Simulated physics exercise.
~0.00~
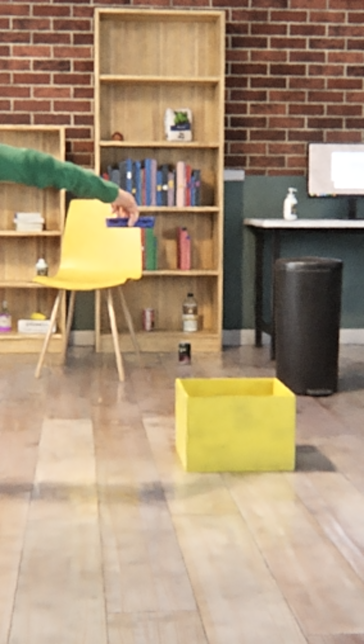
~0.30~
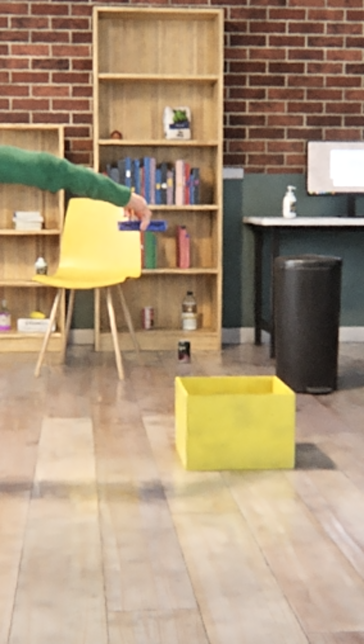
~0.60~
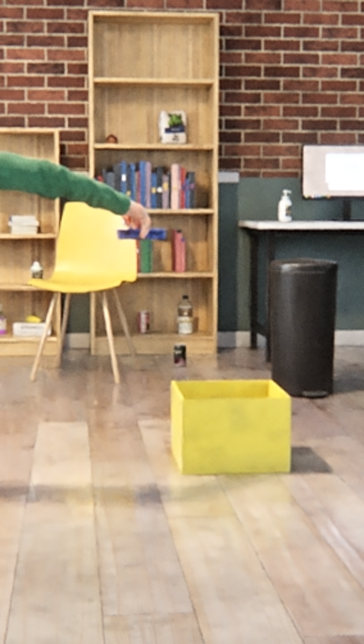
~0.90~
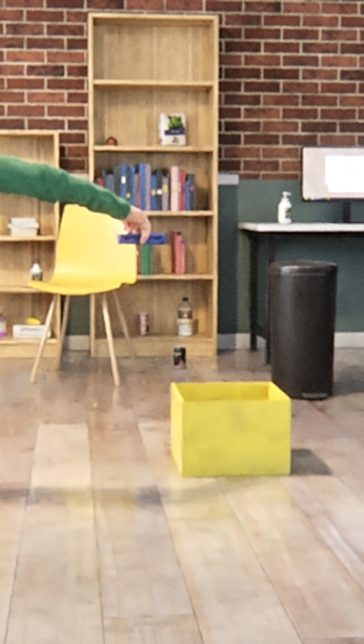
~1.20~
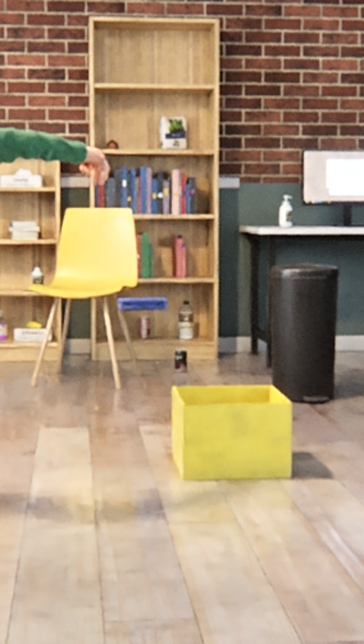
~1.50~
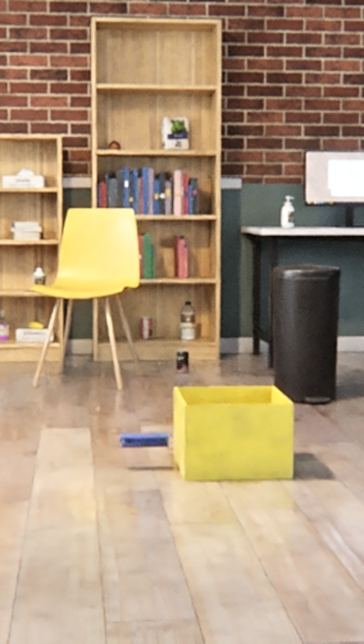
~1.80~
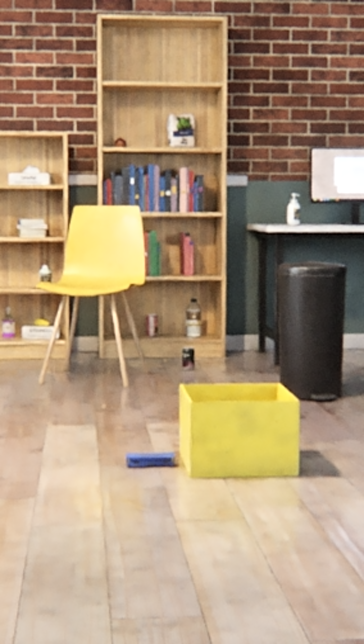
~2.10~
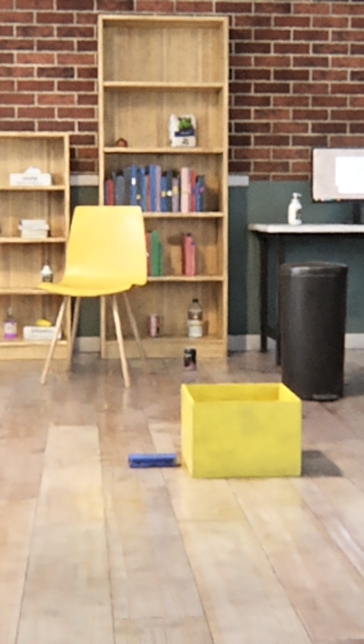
Room with bookshelves and a yellow chair, a green-sleeved hand releasing a blue case that drops to the floor beside a yellow crate.
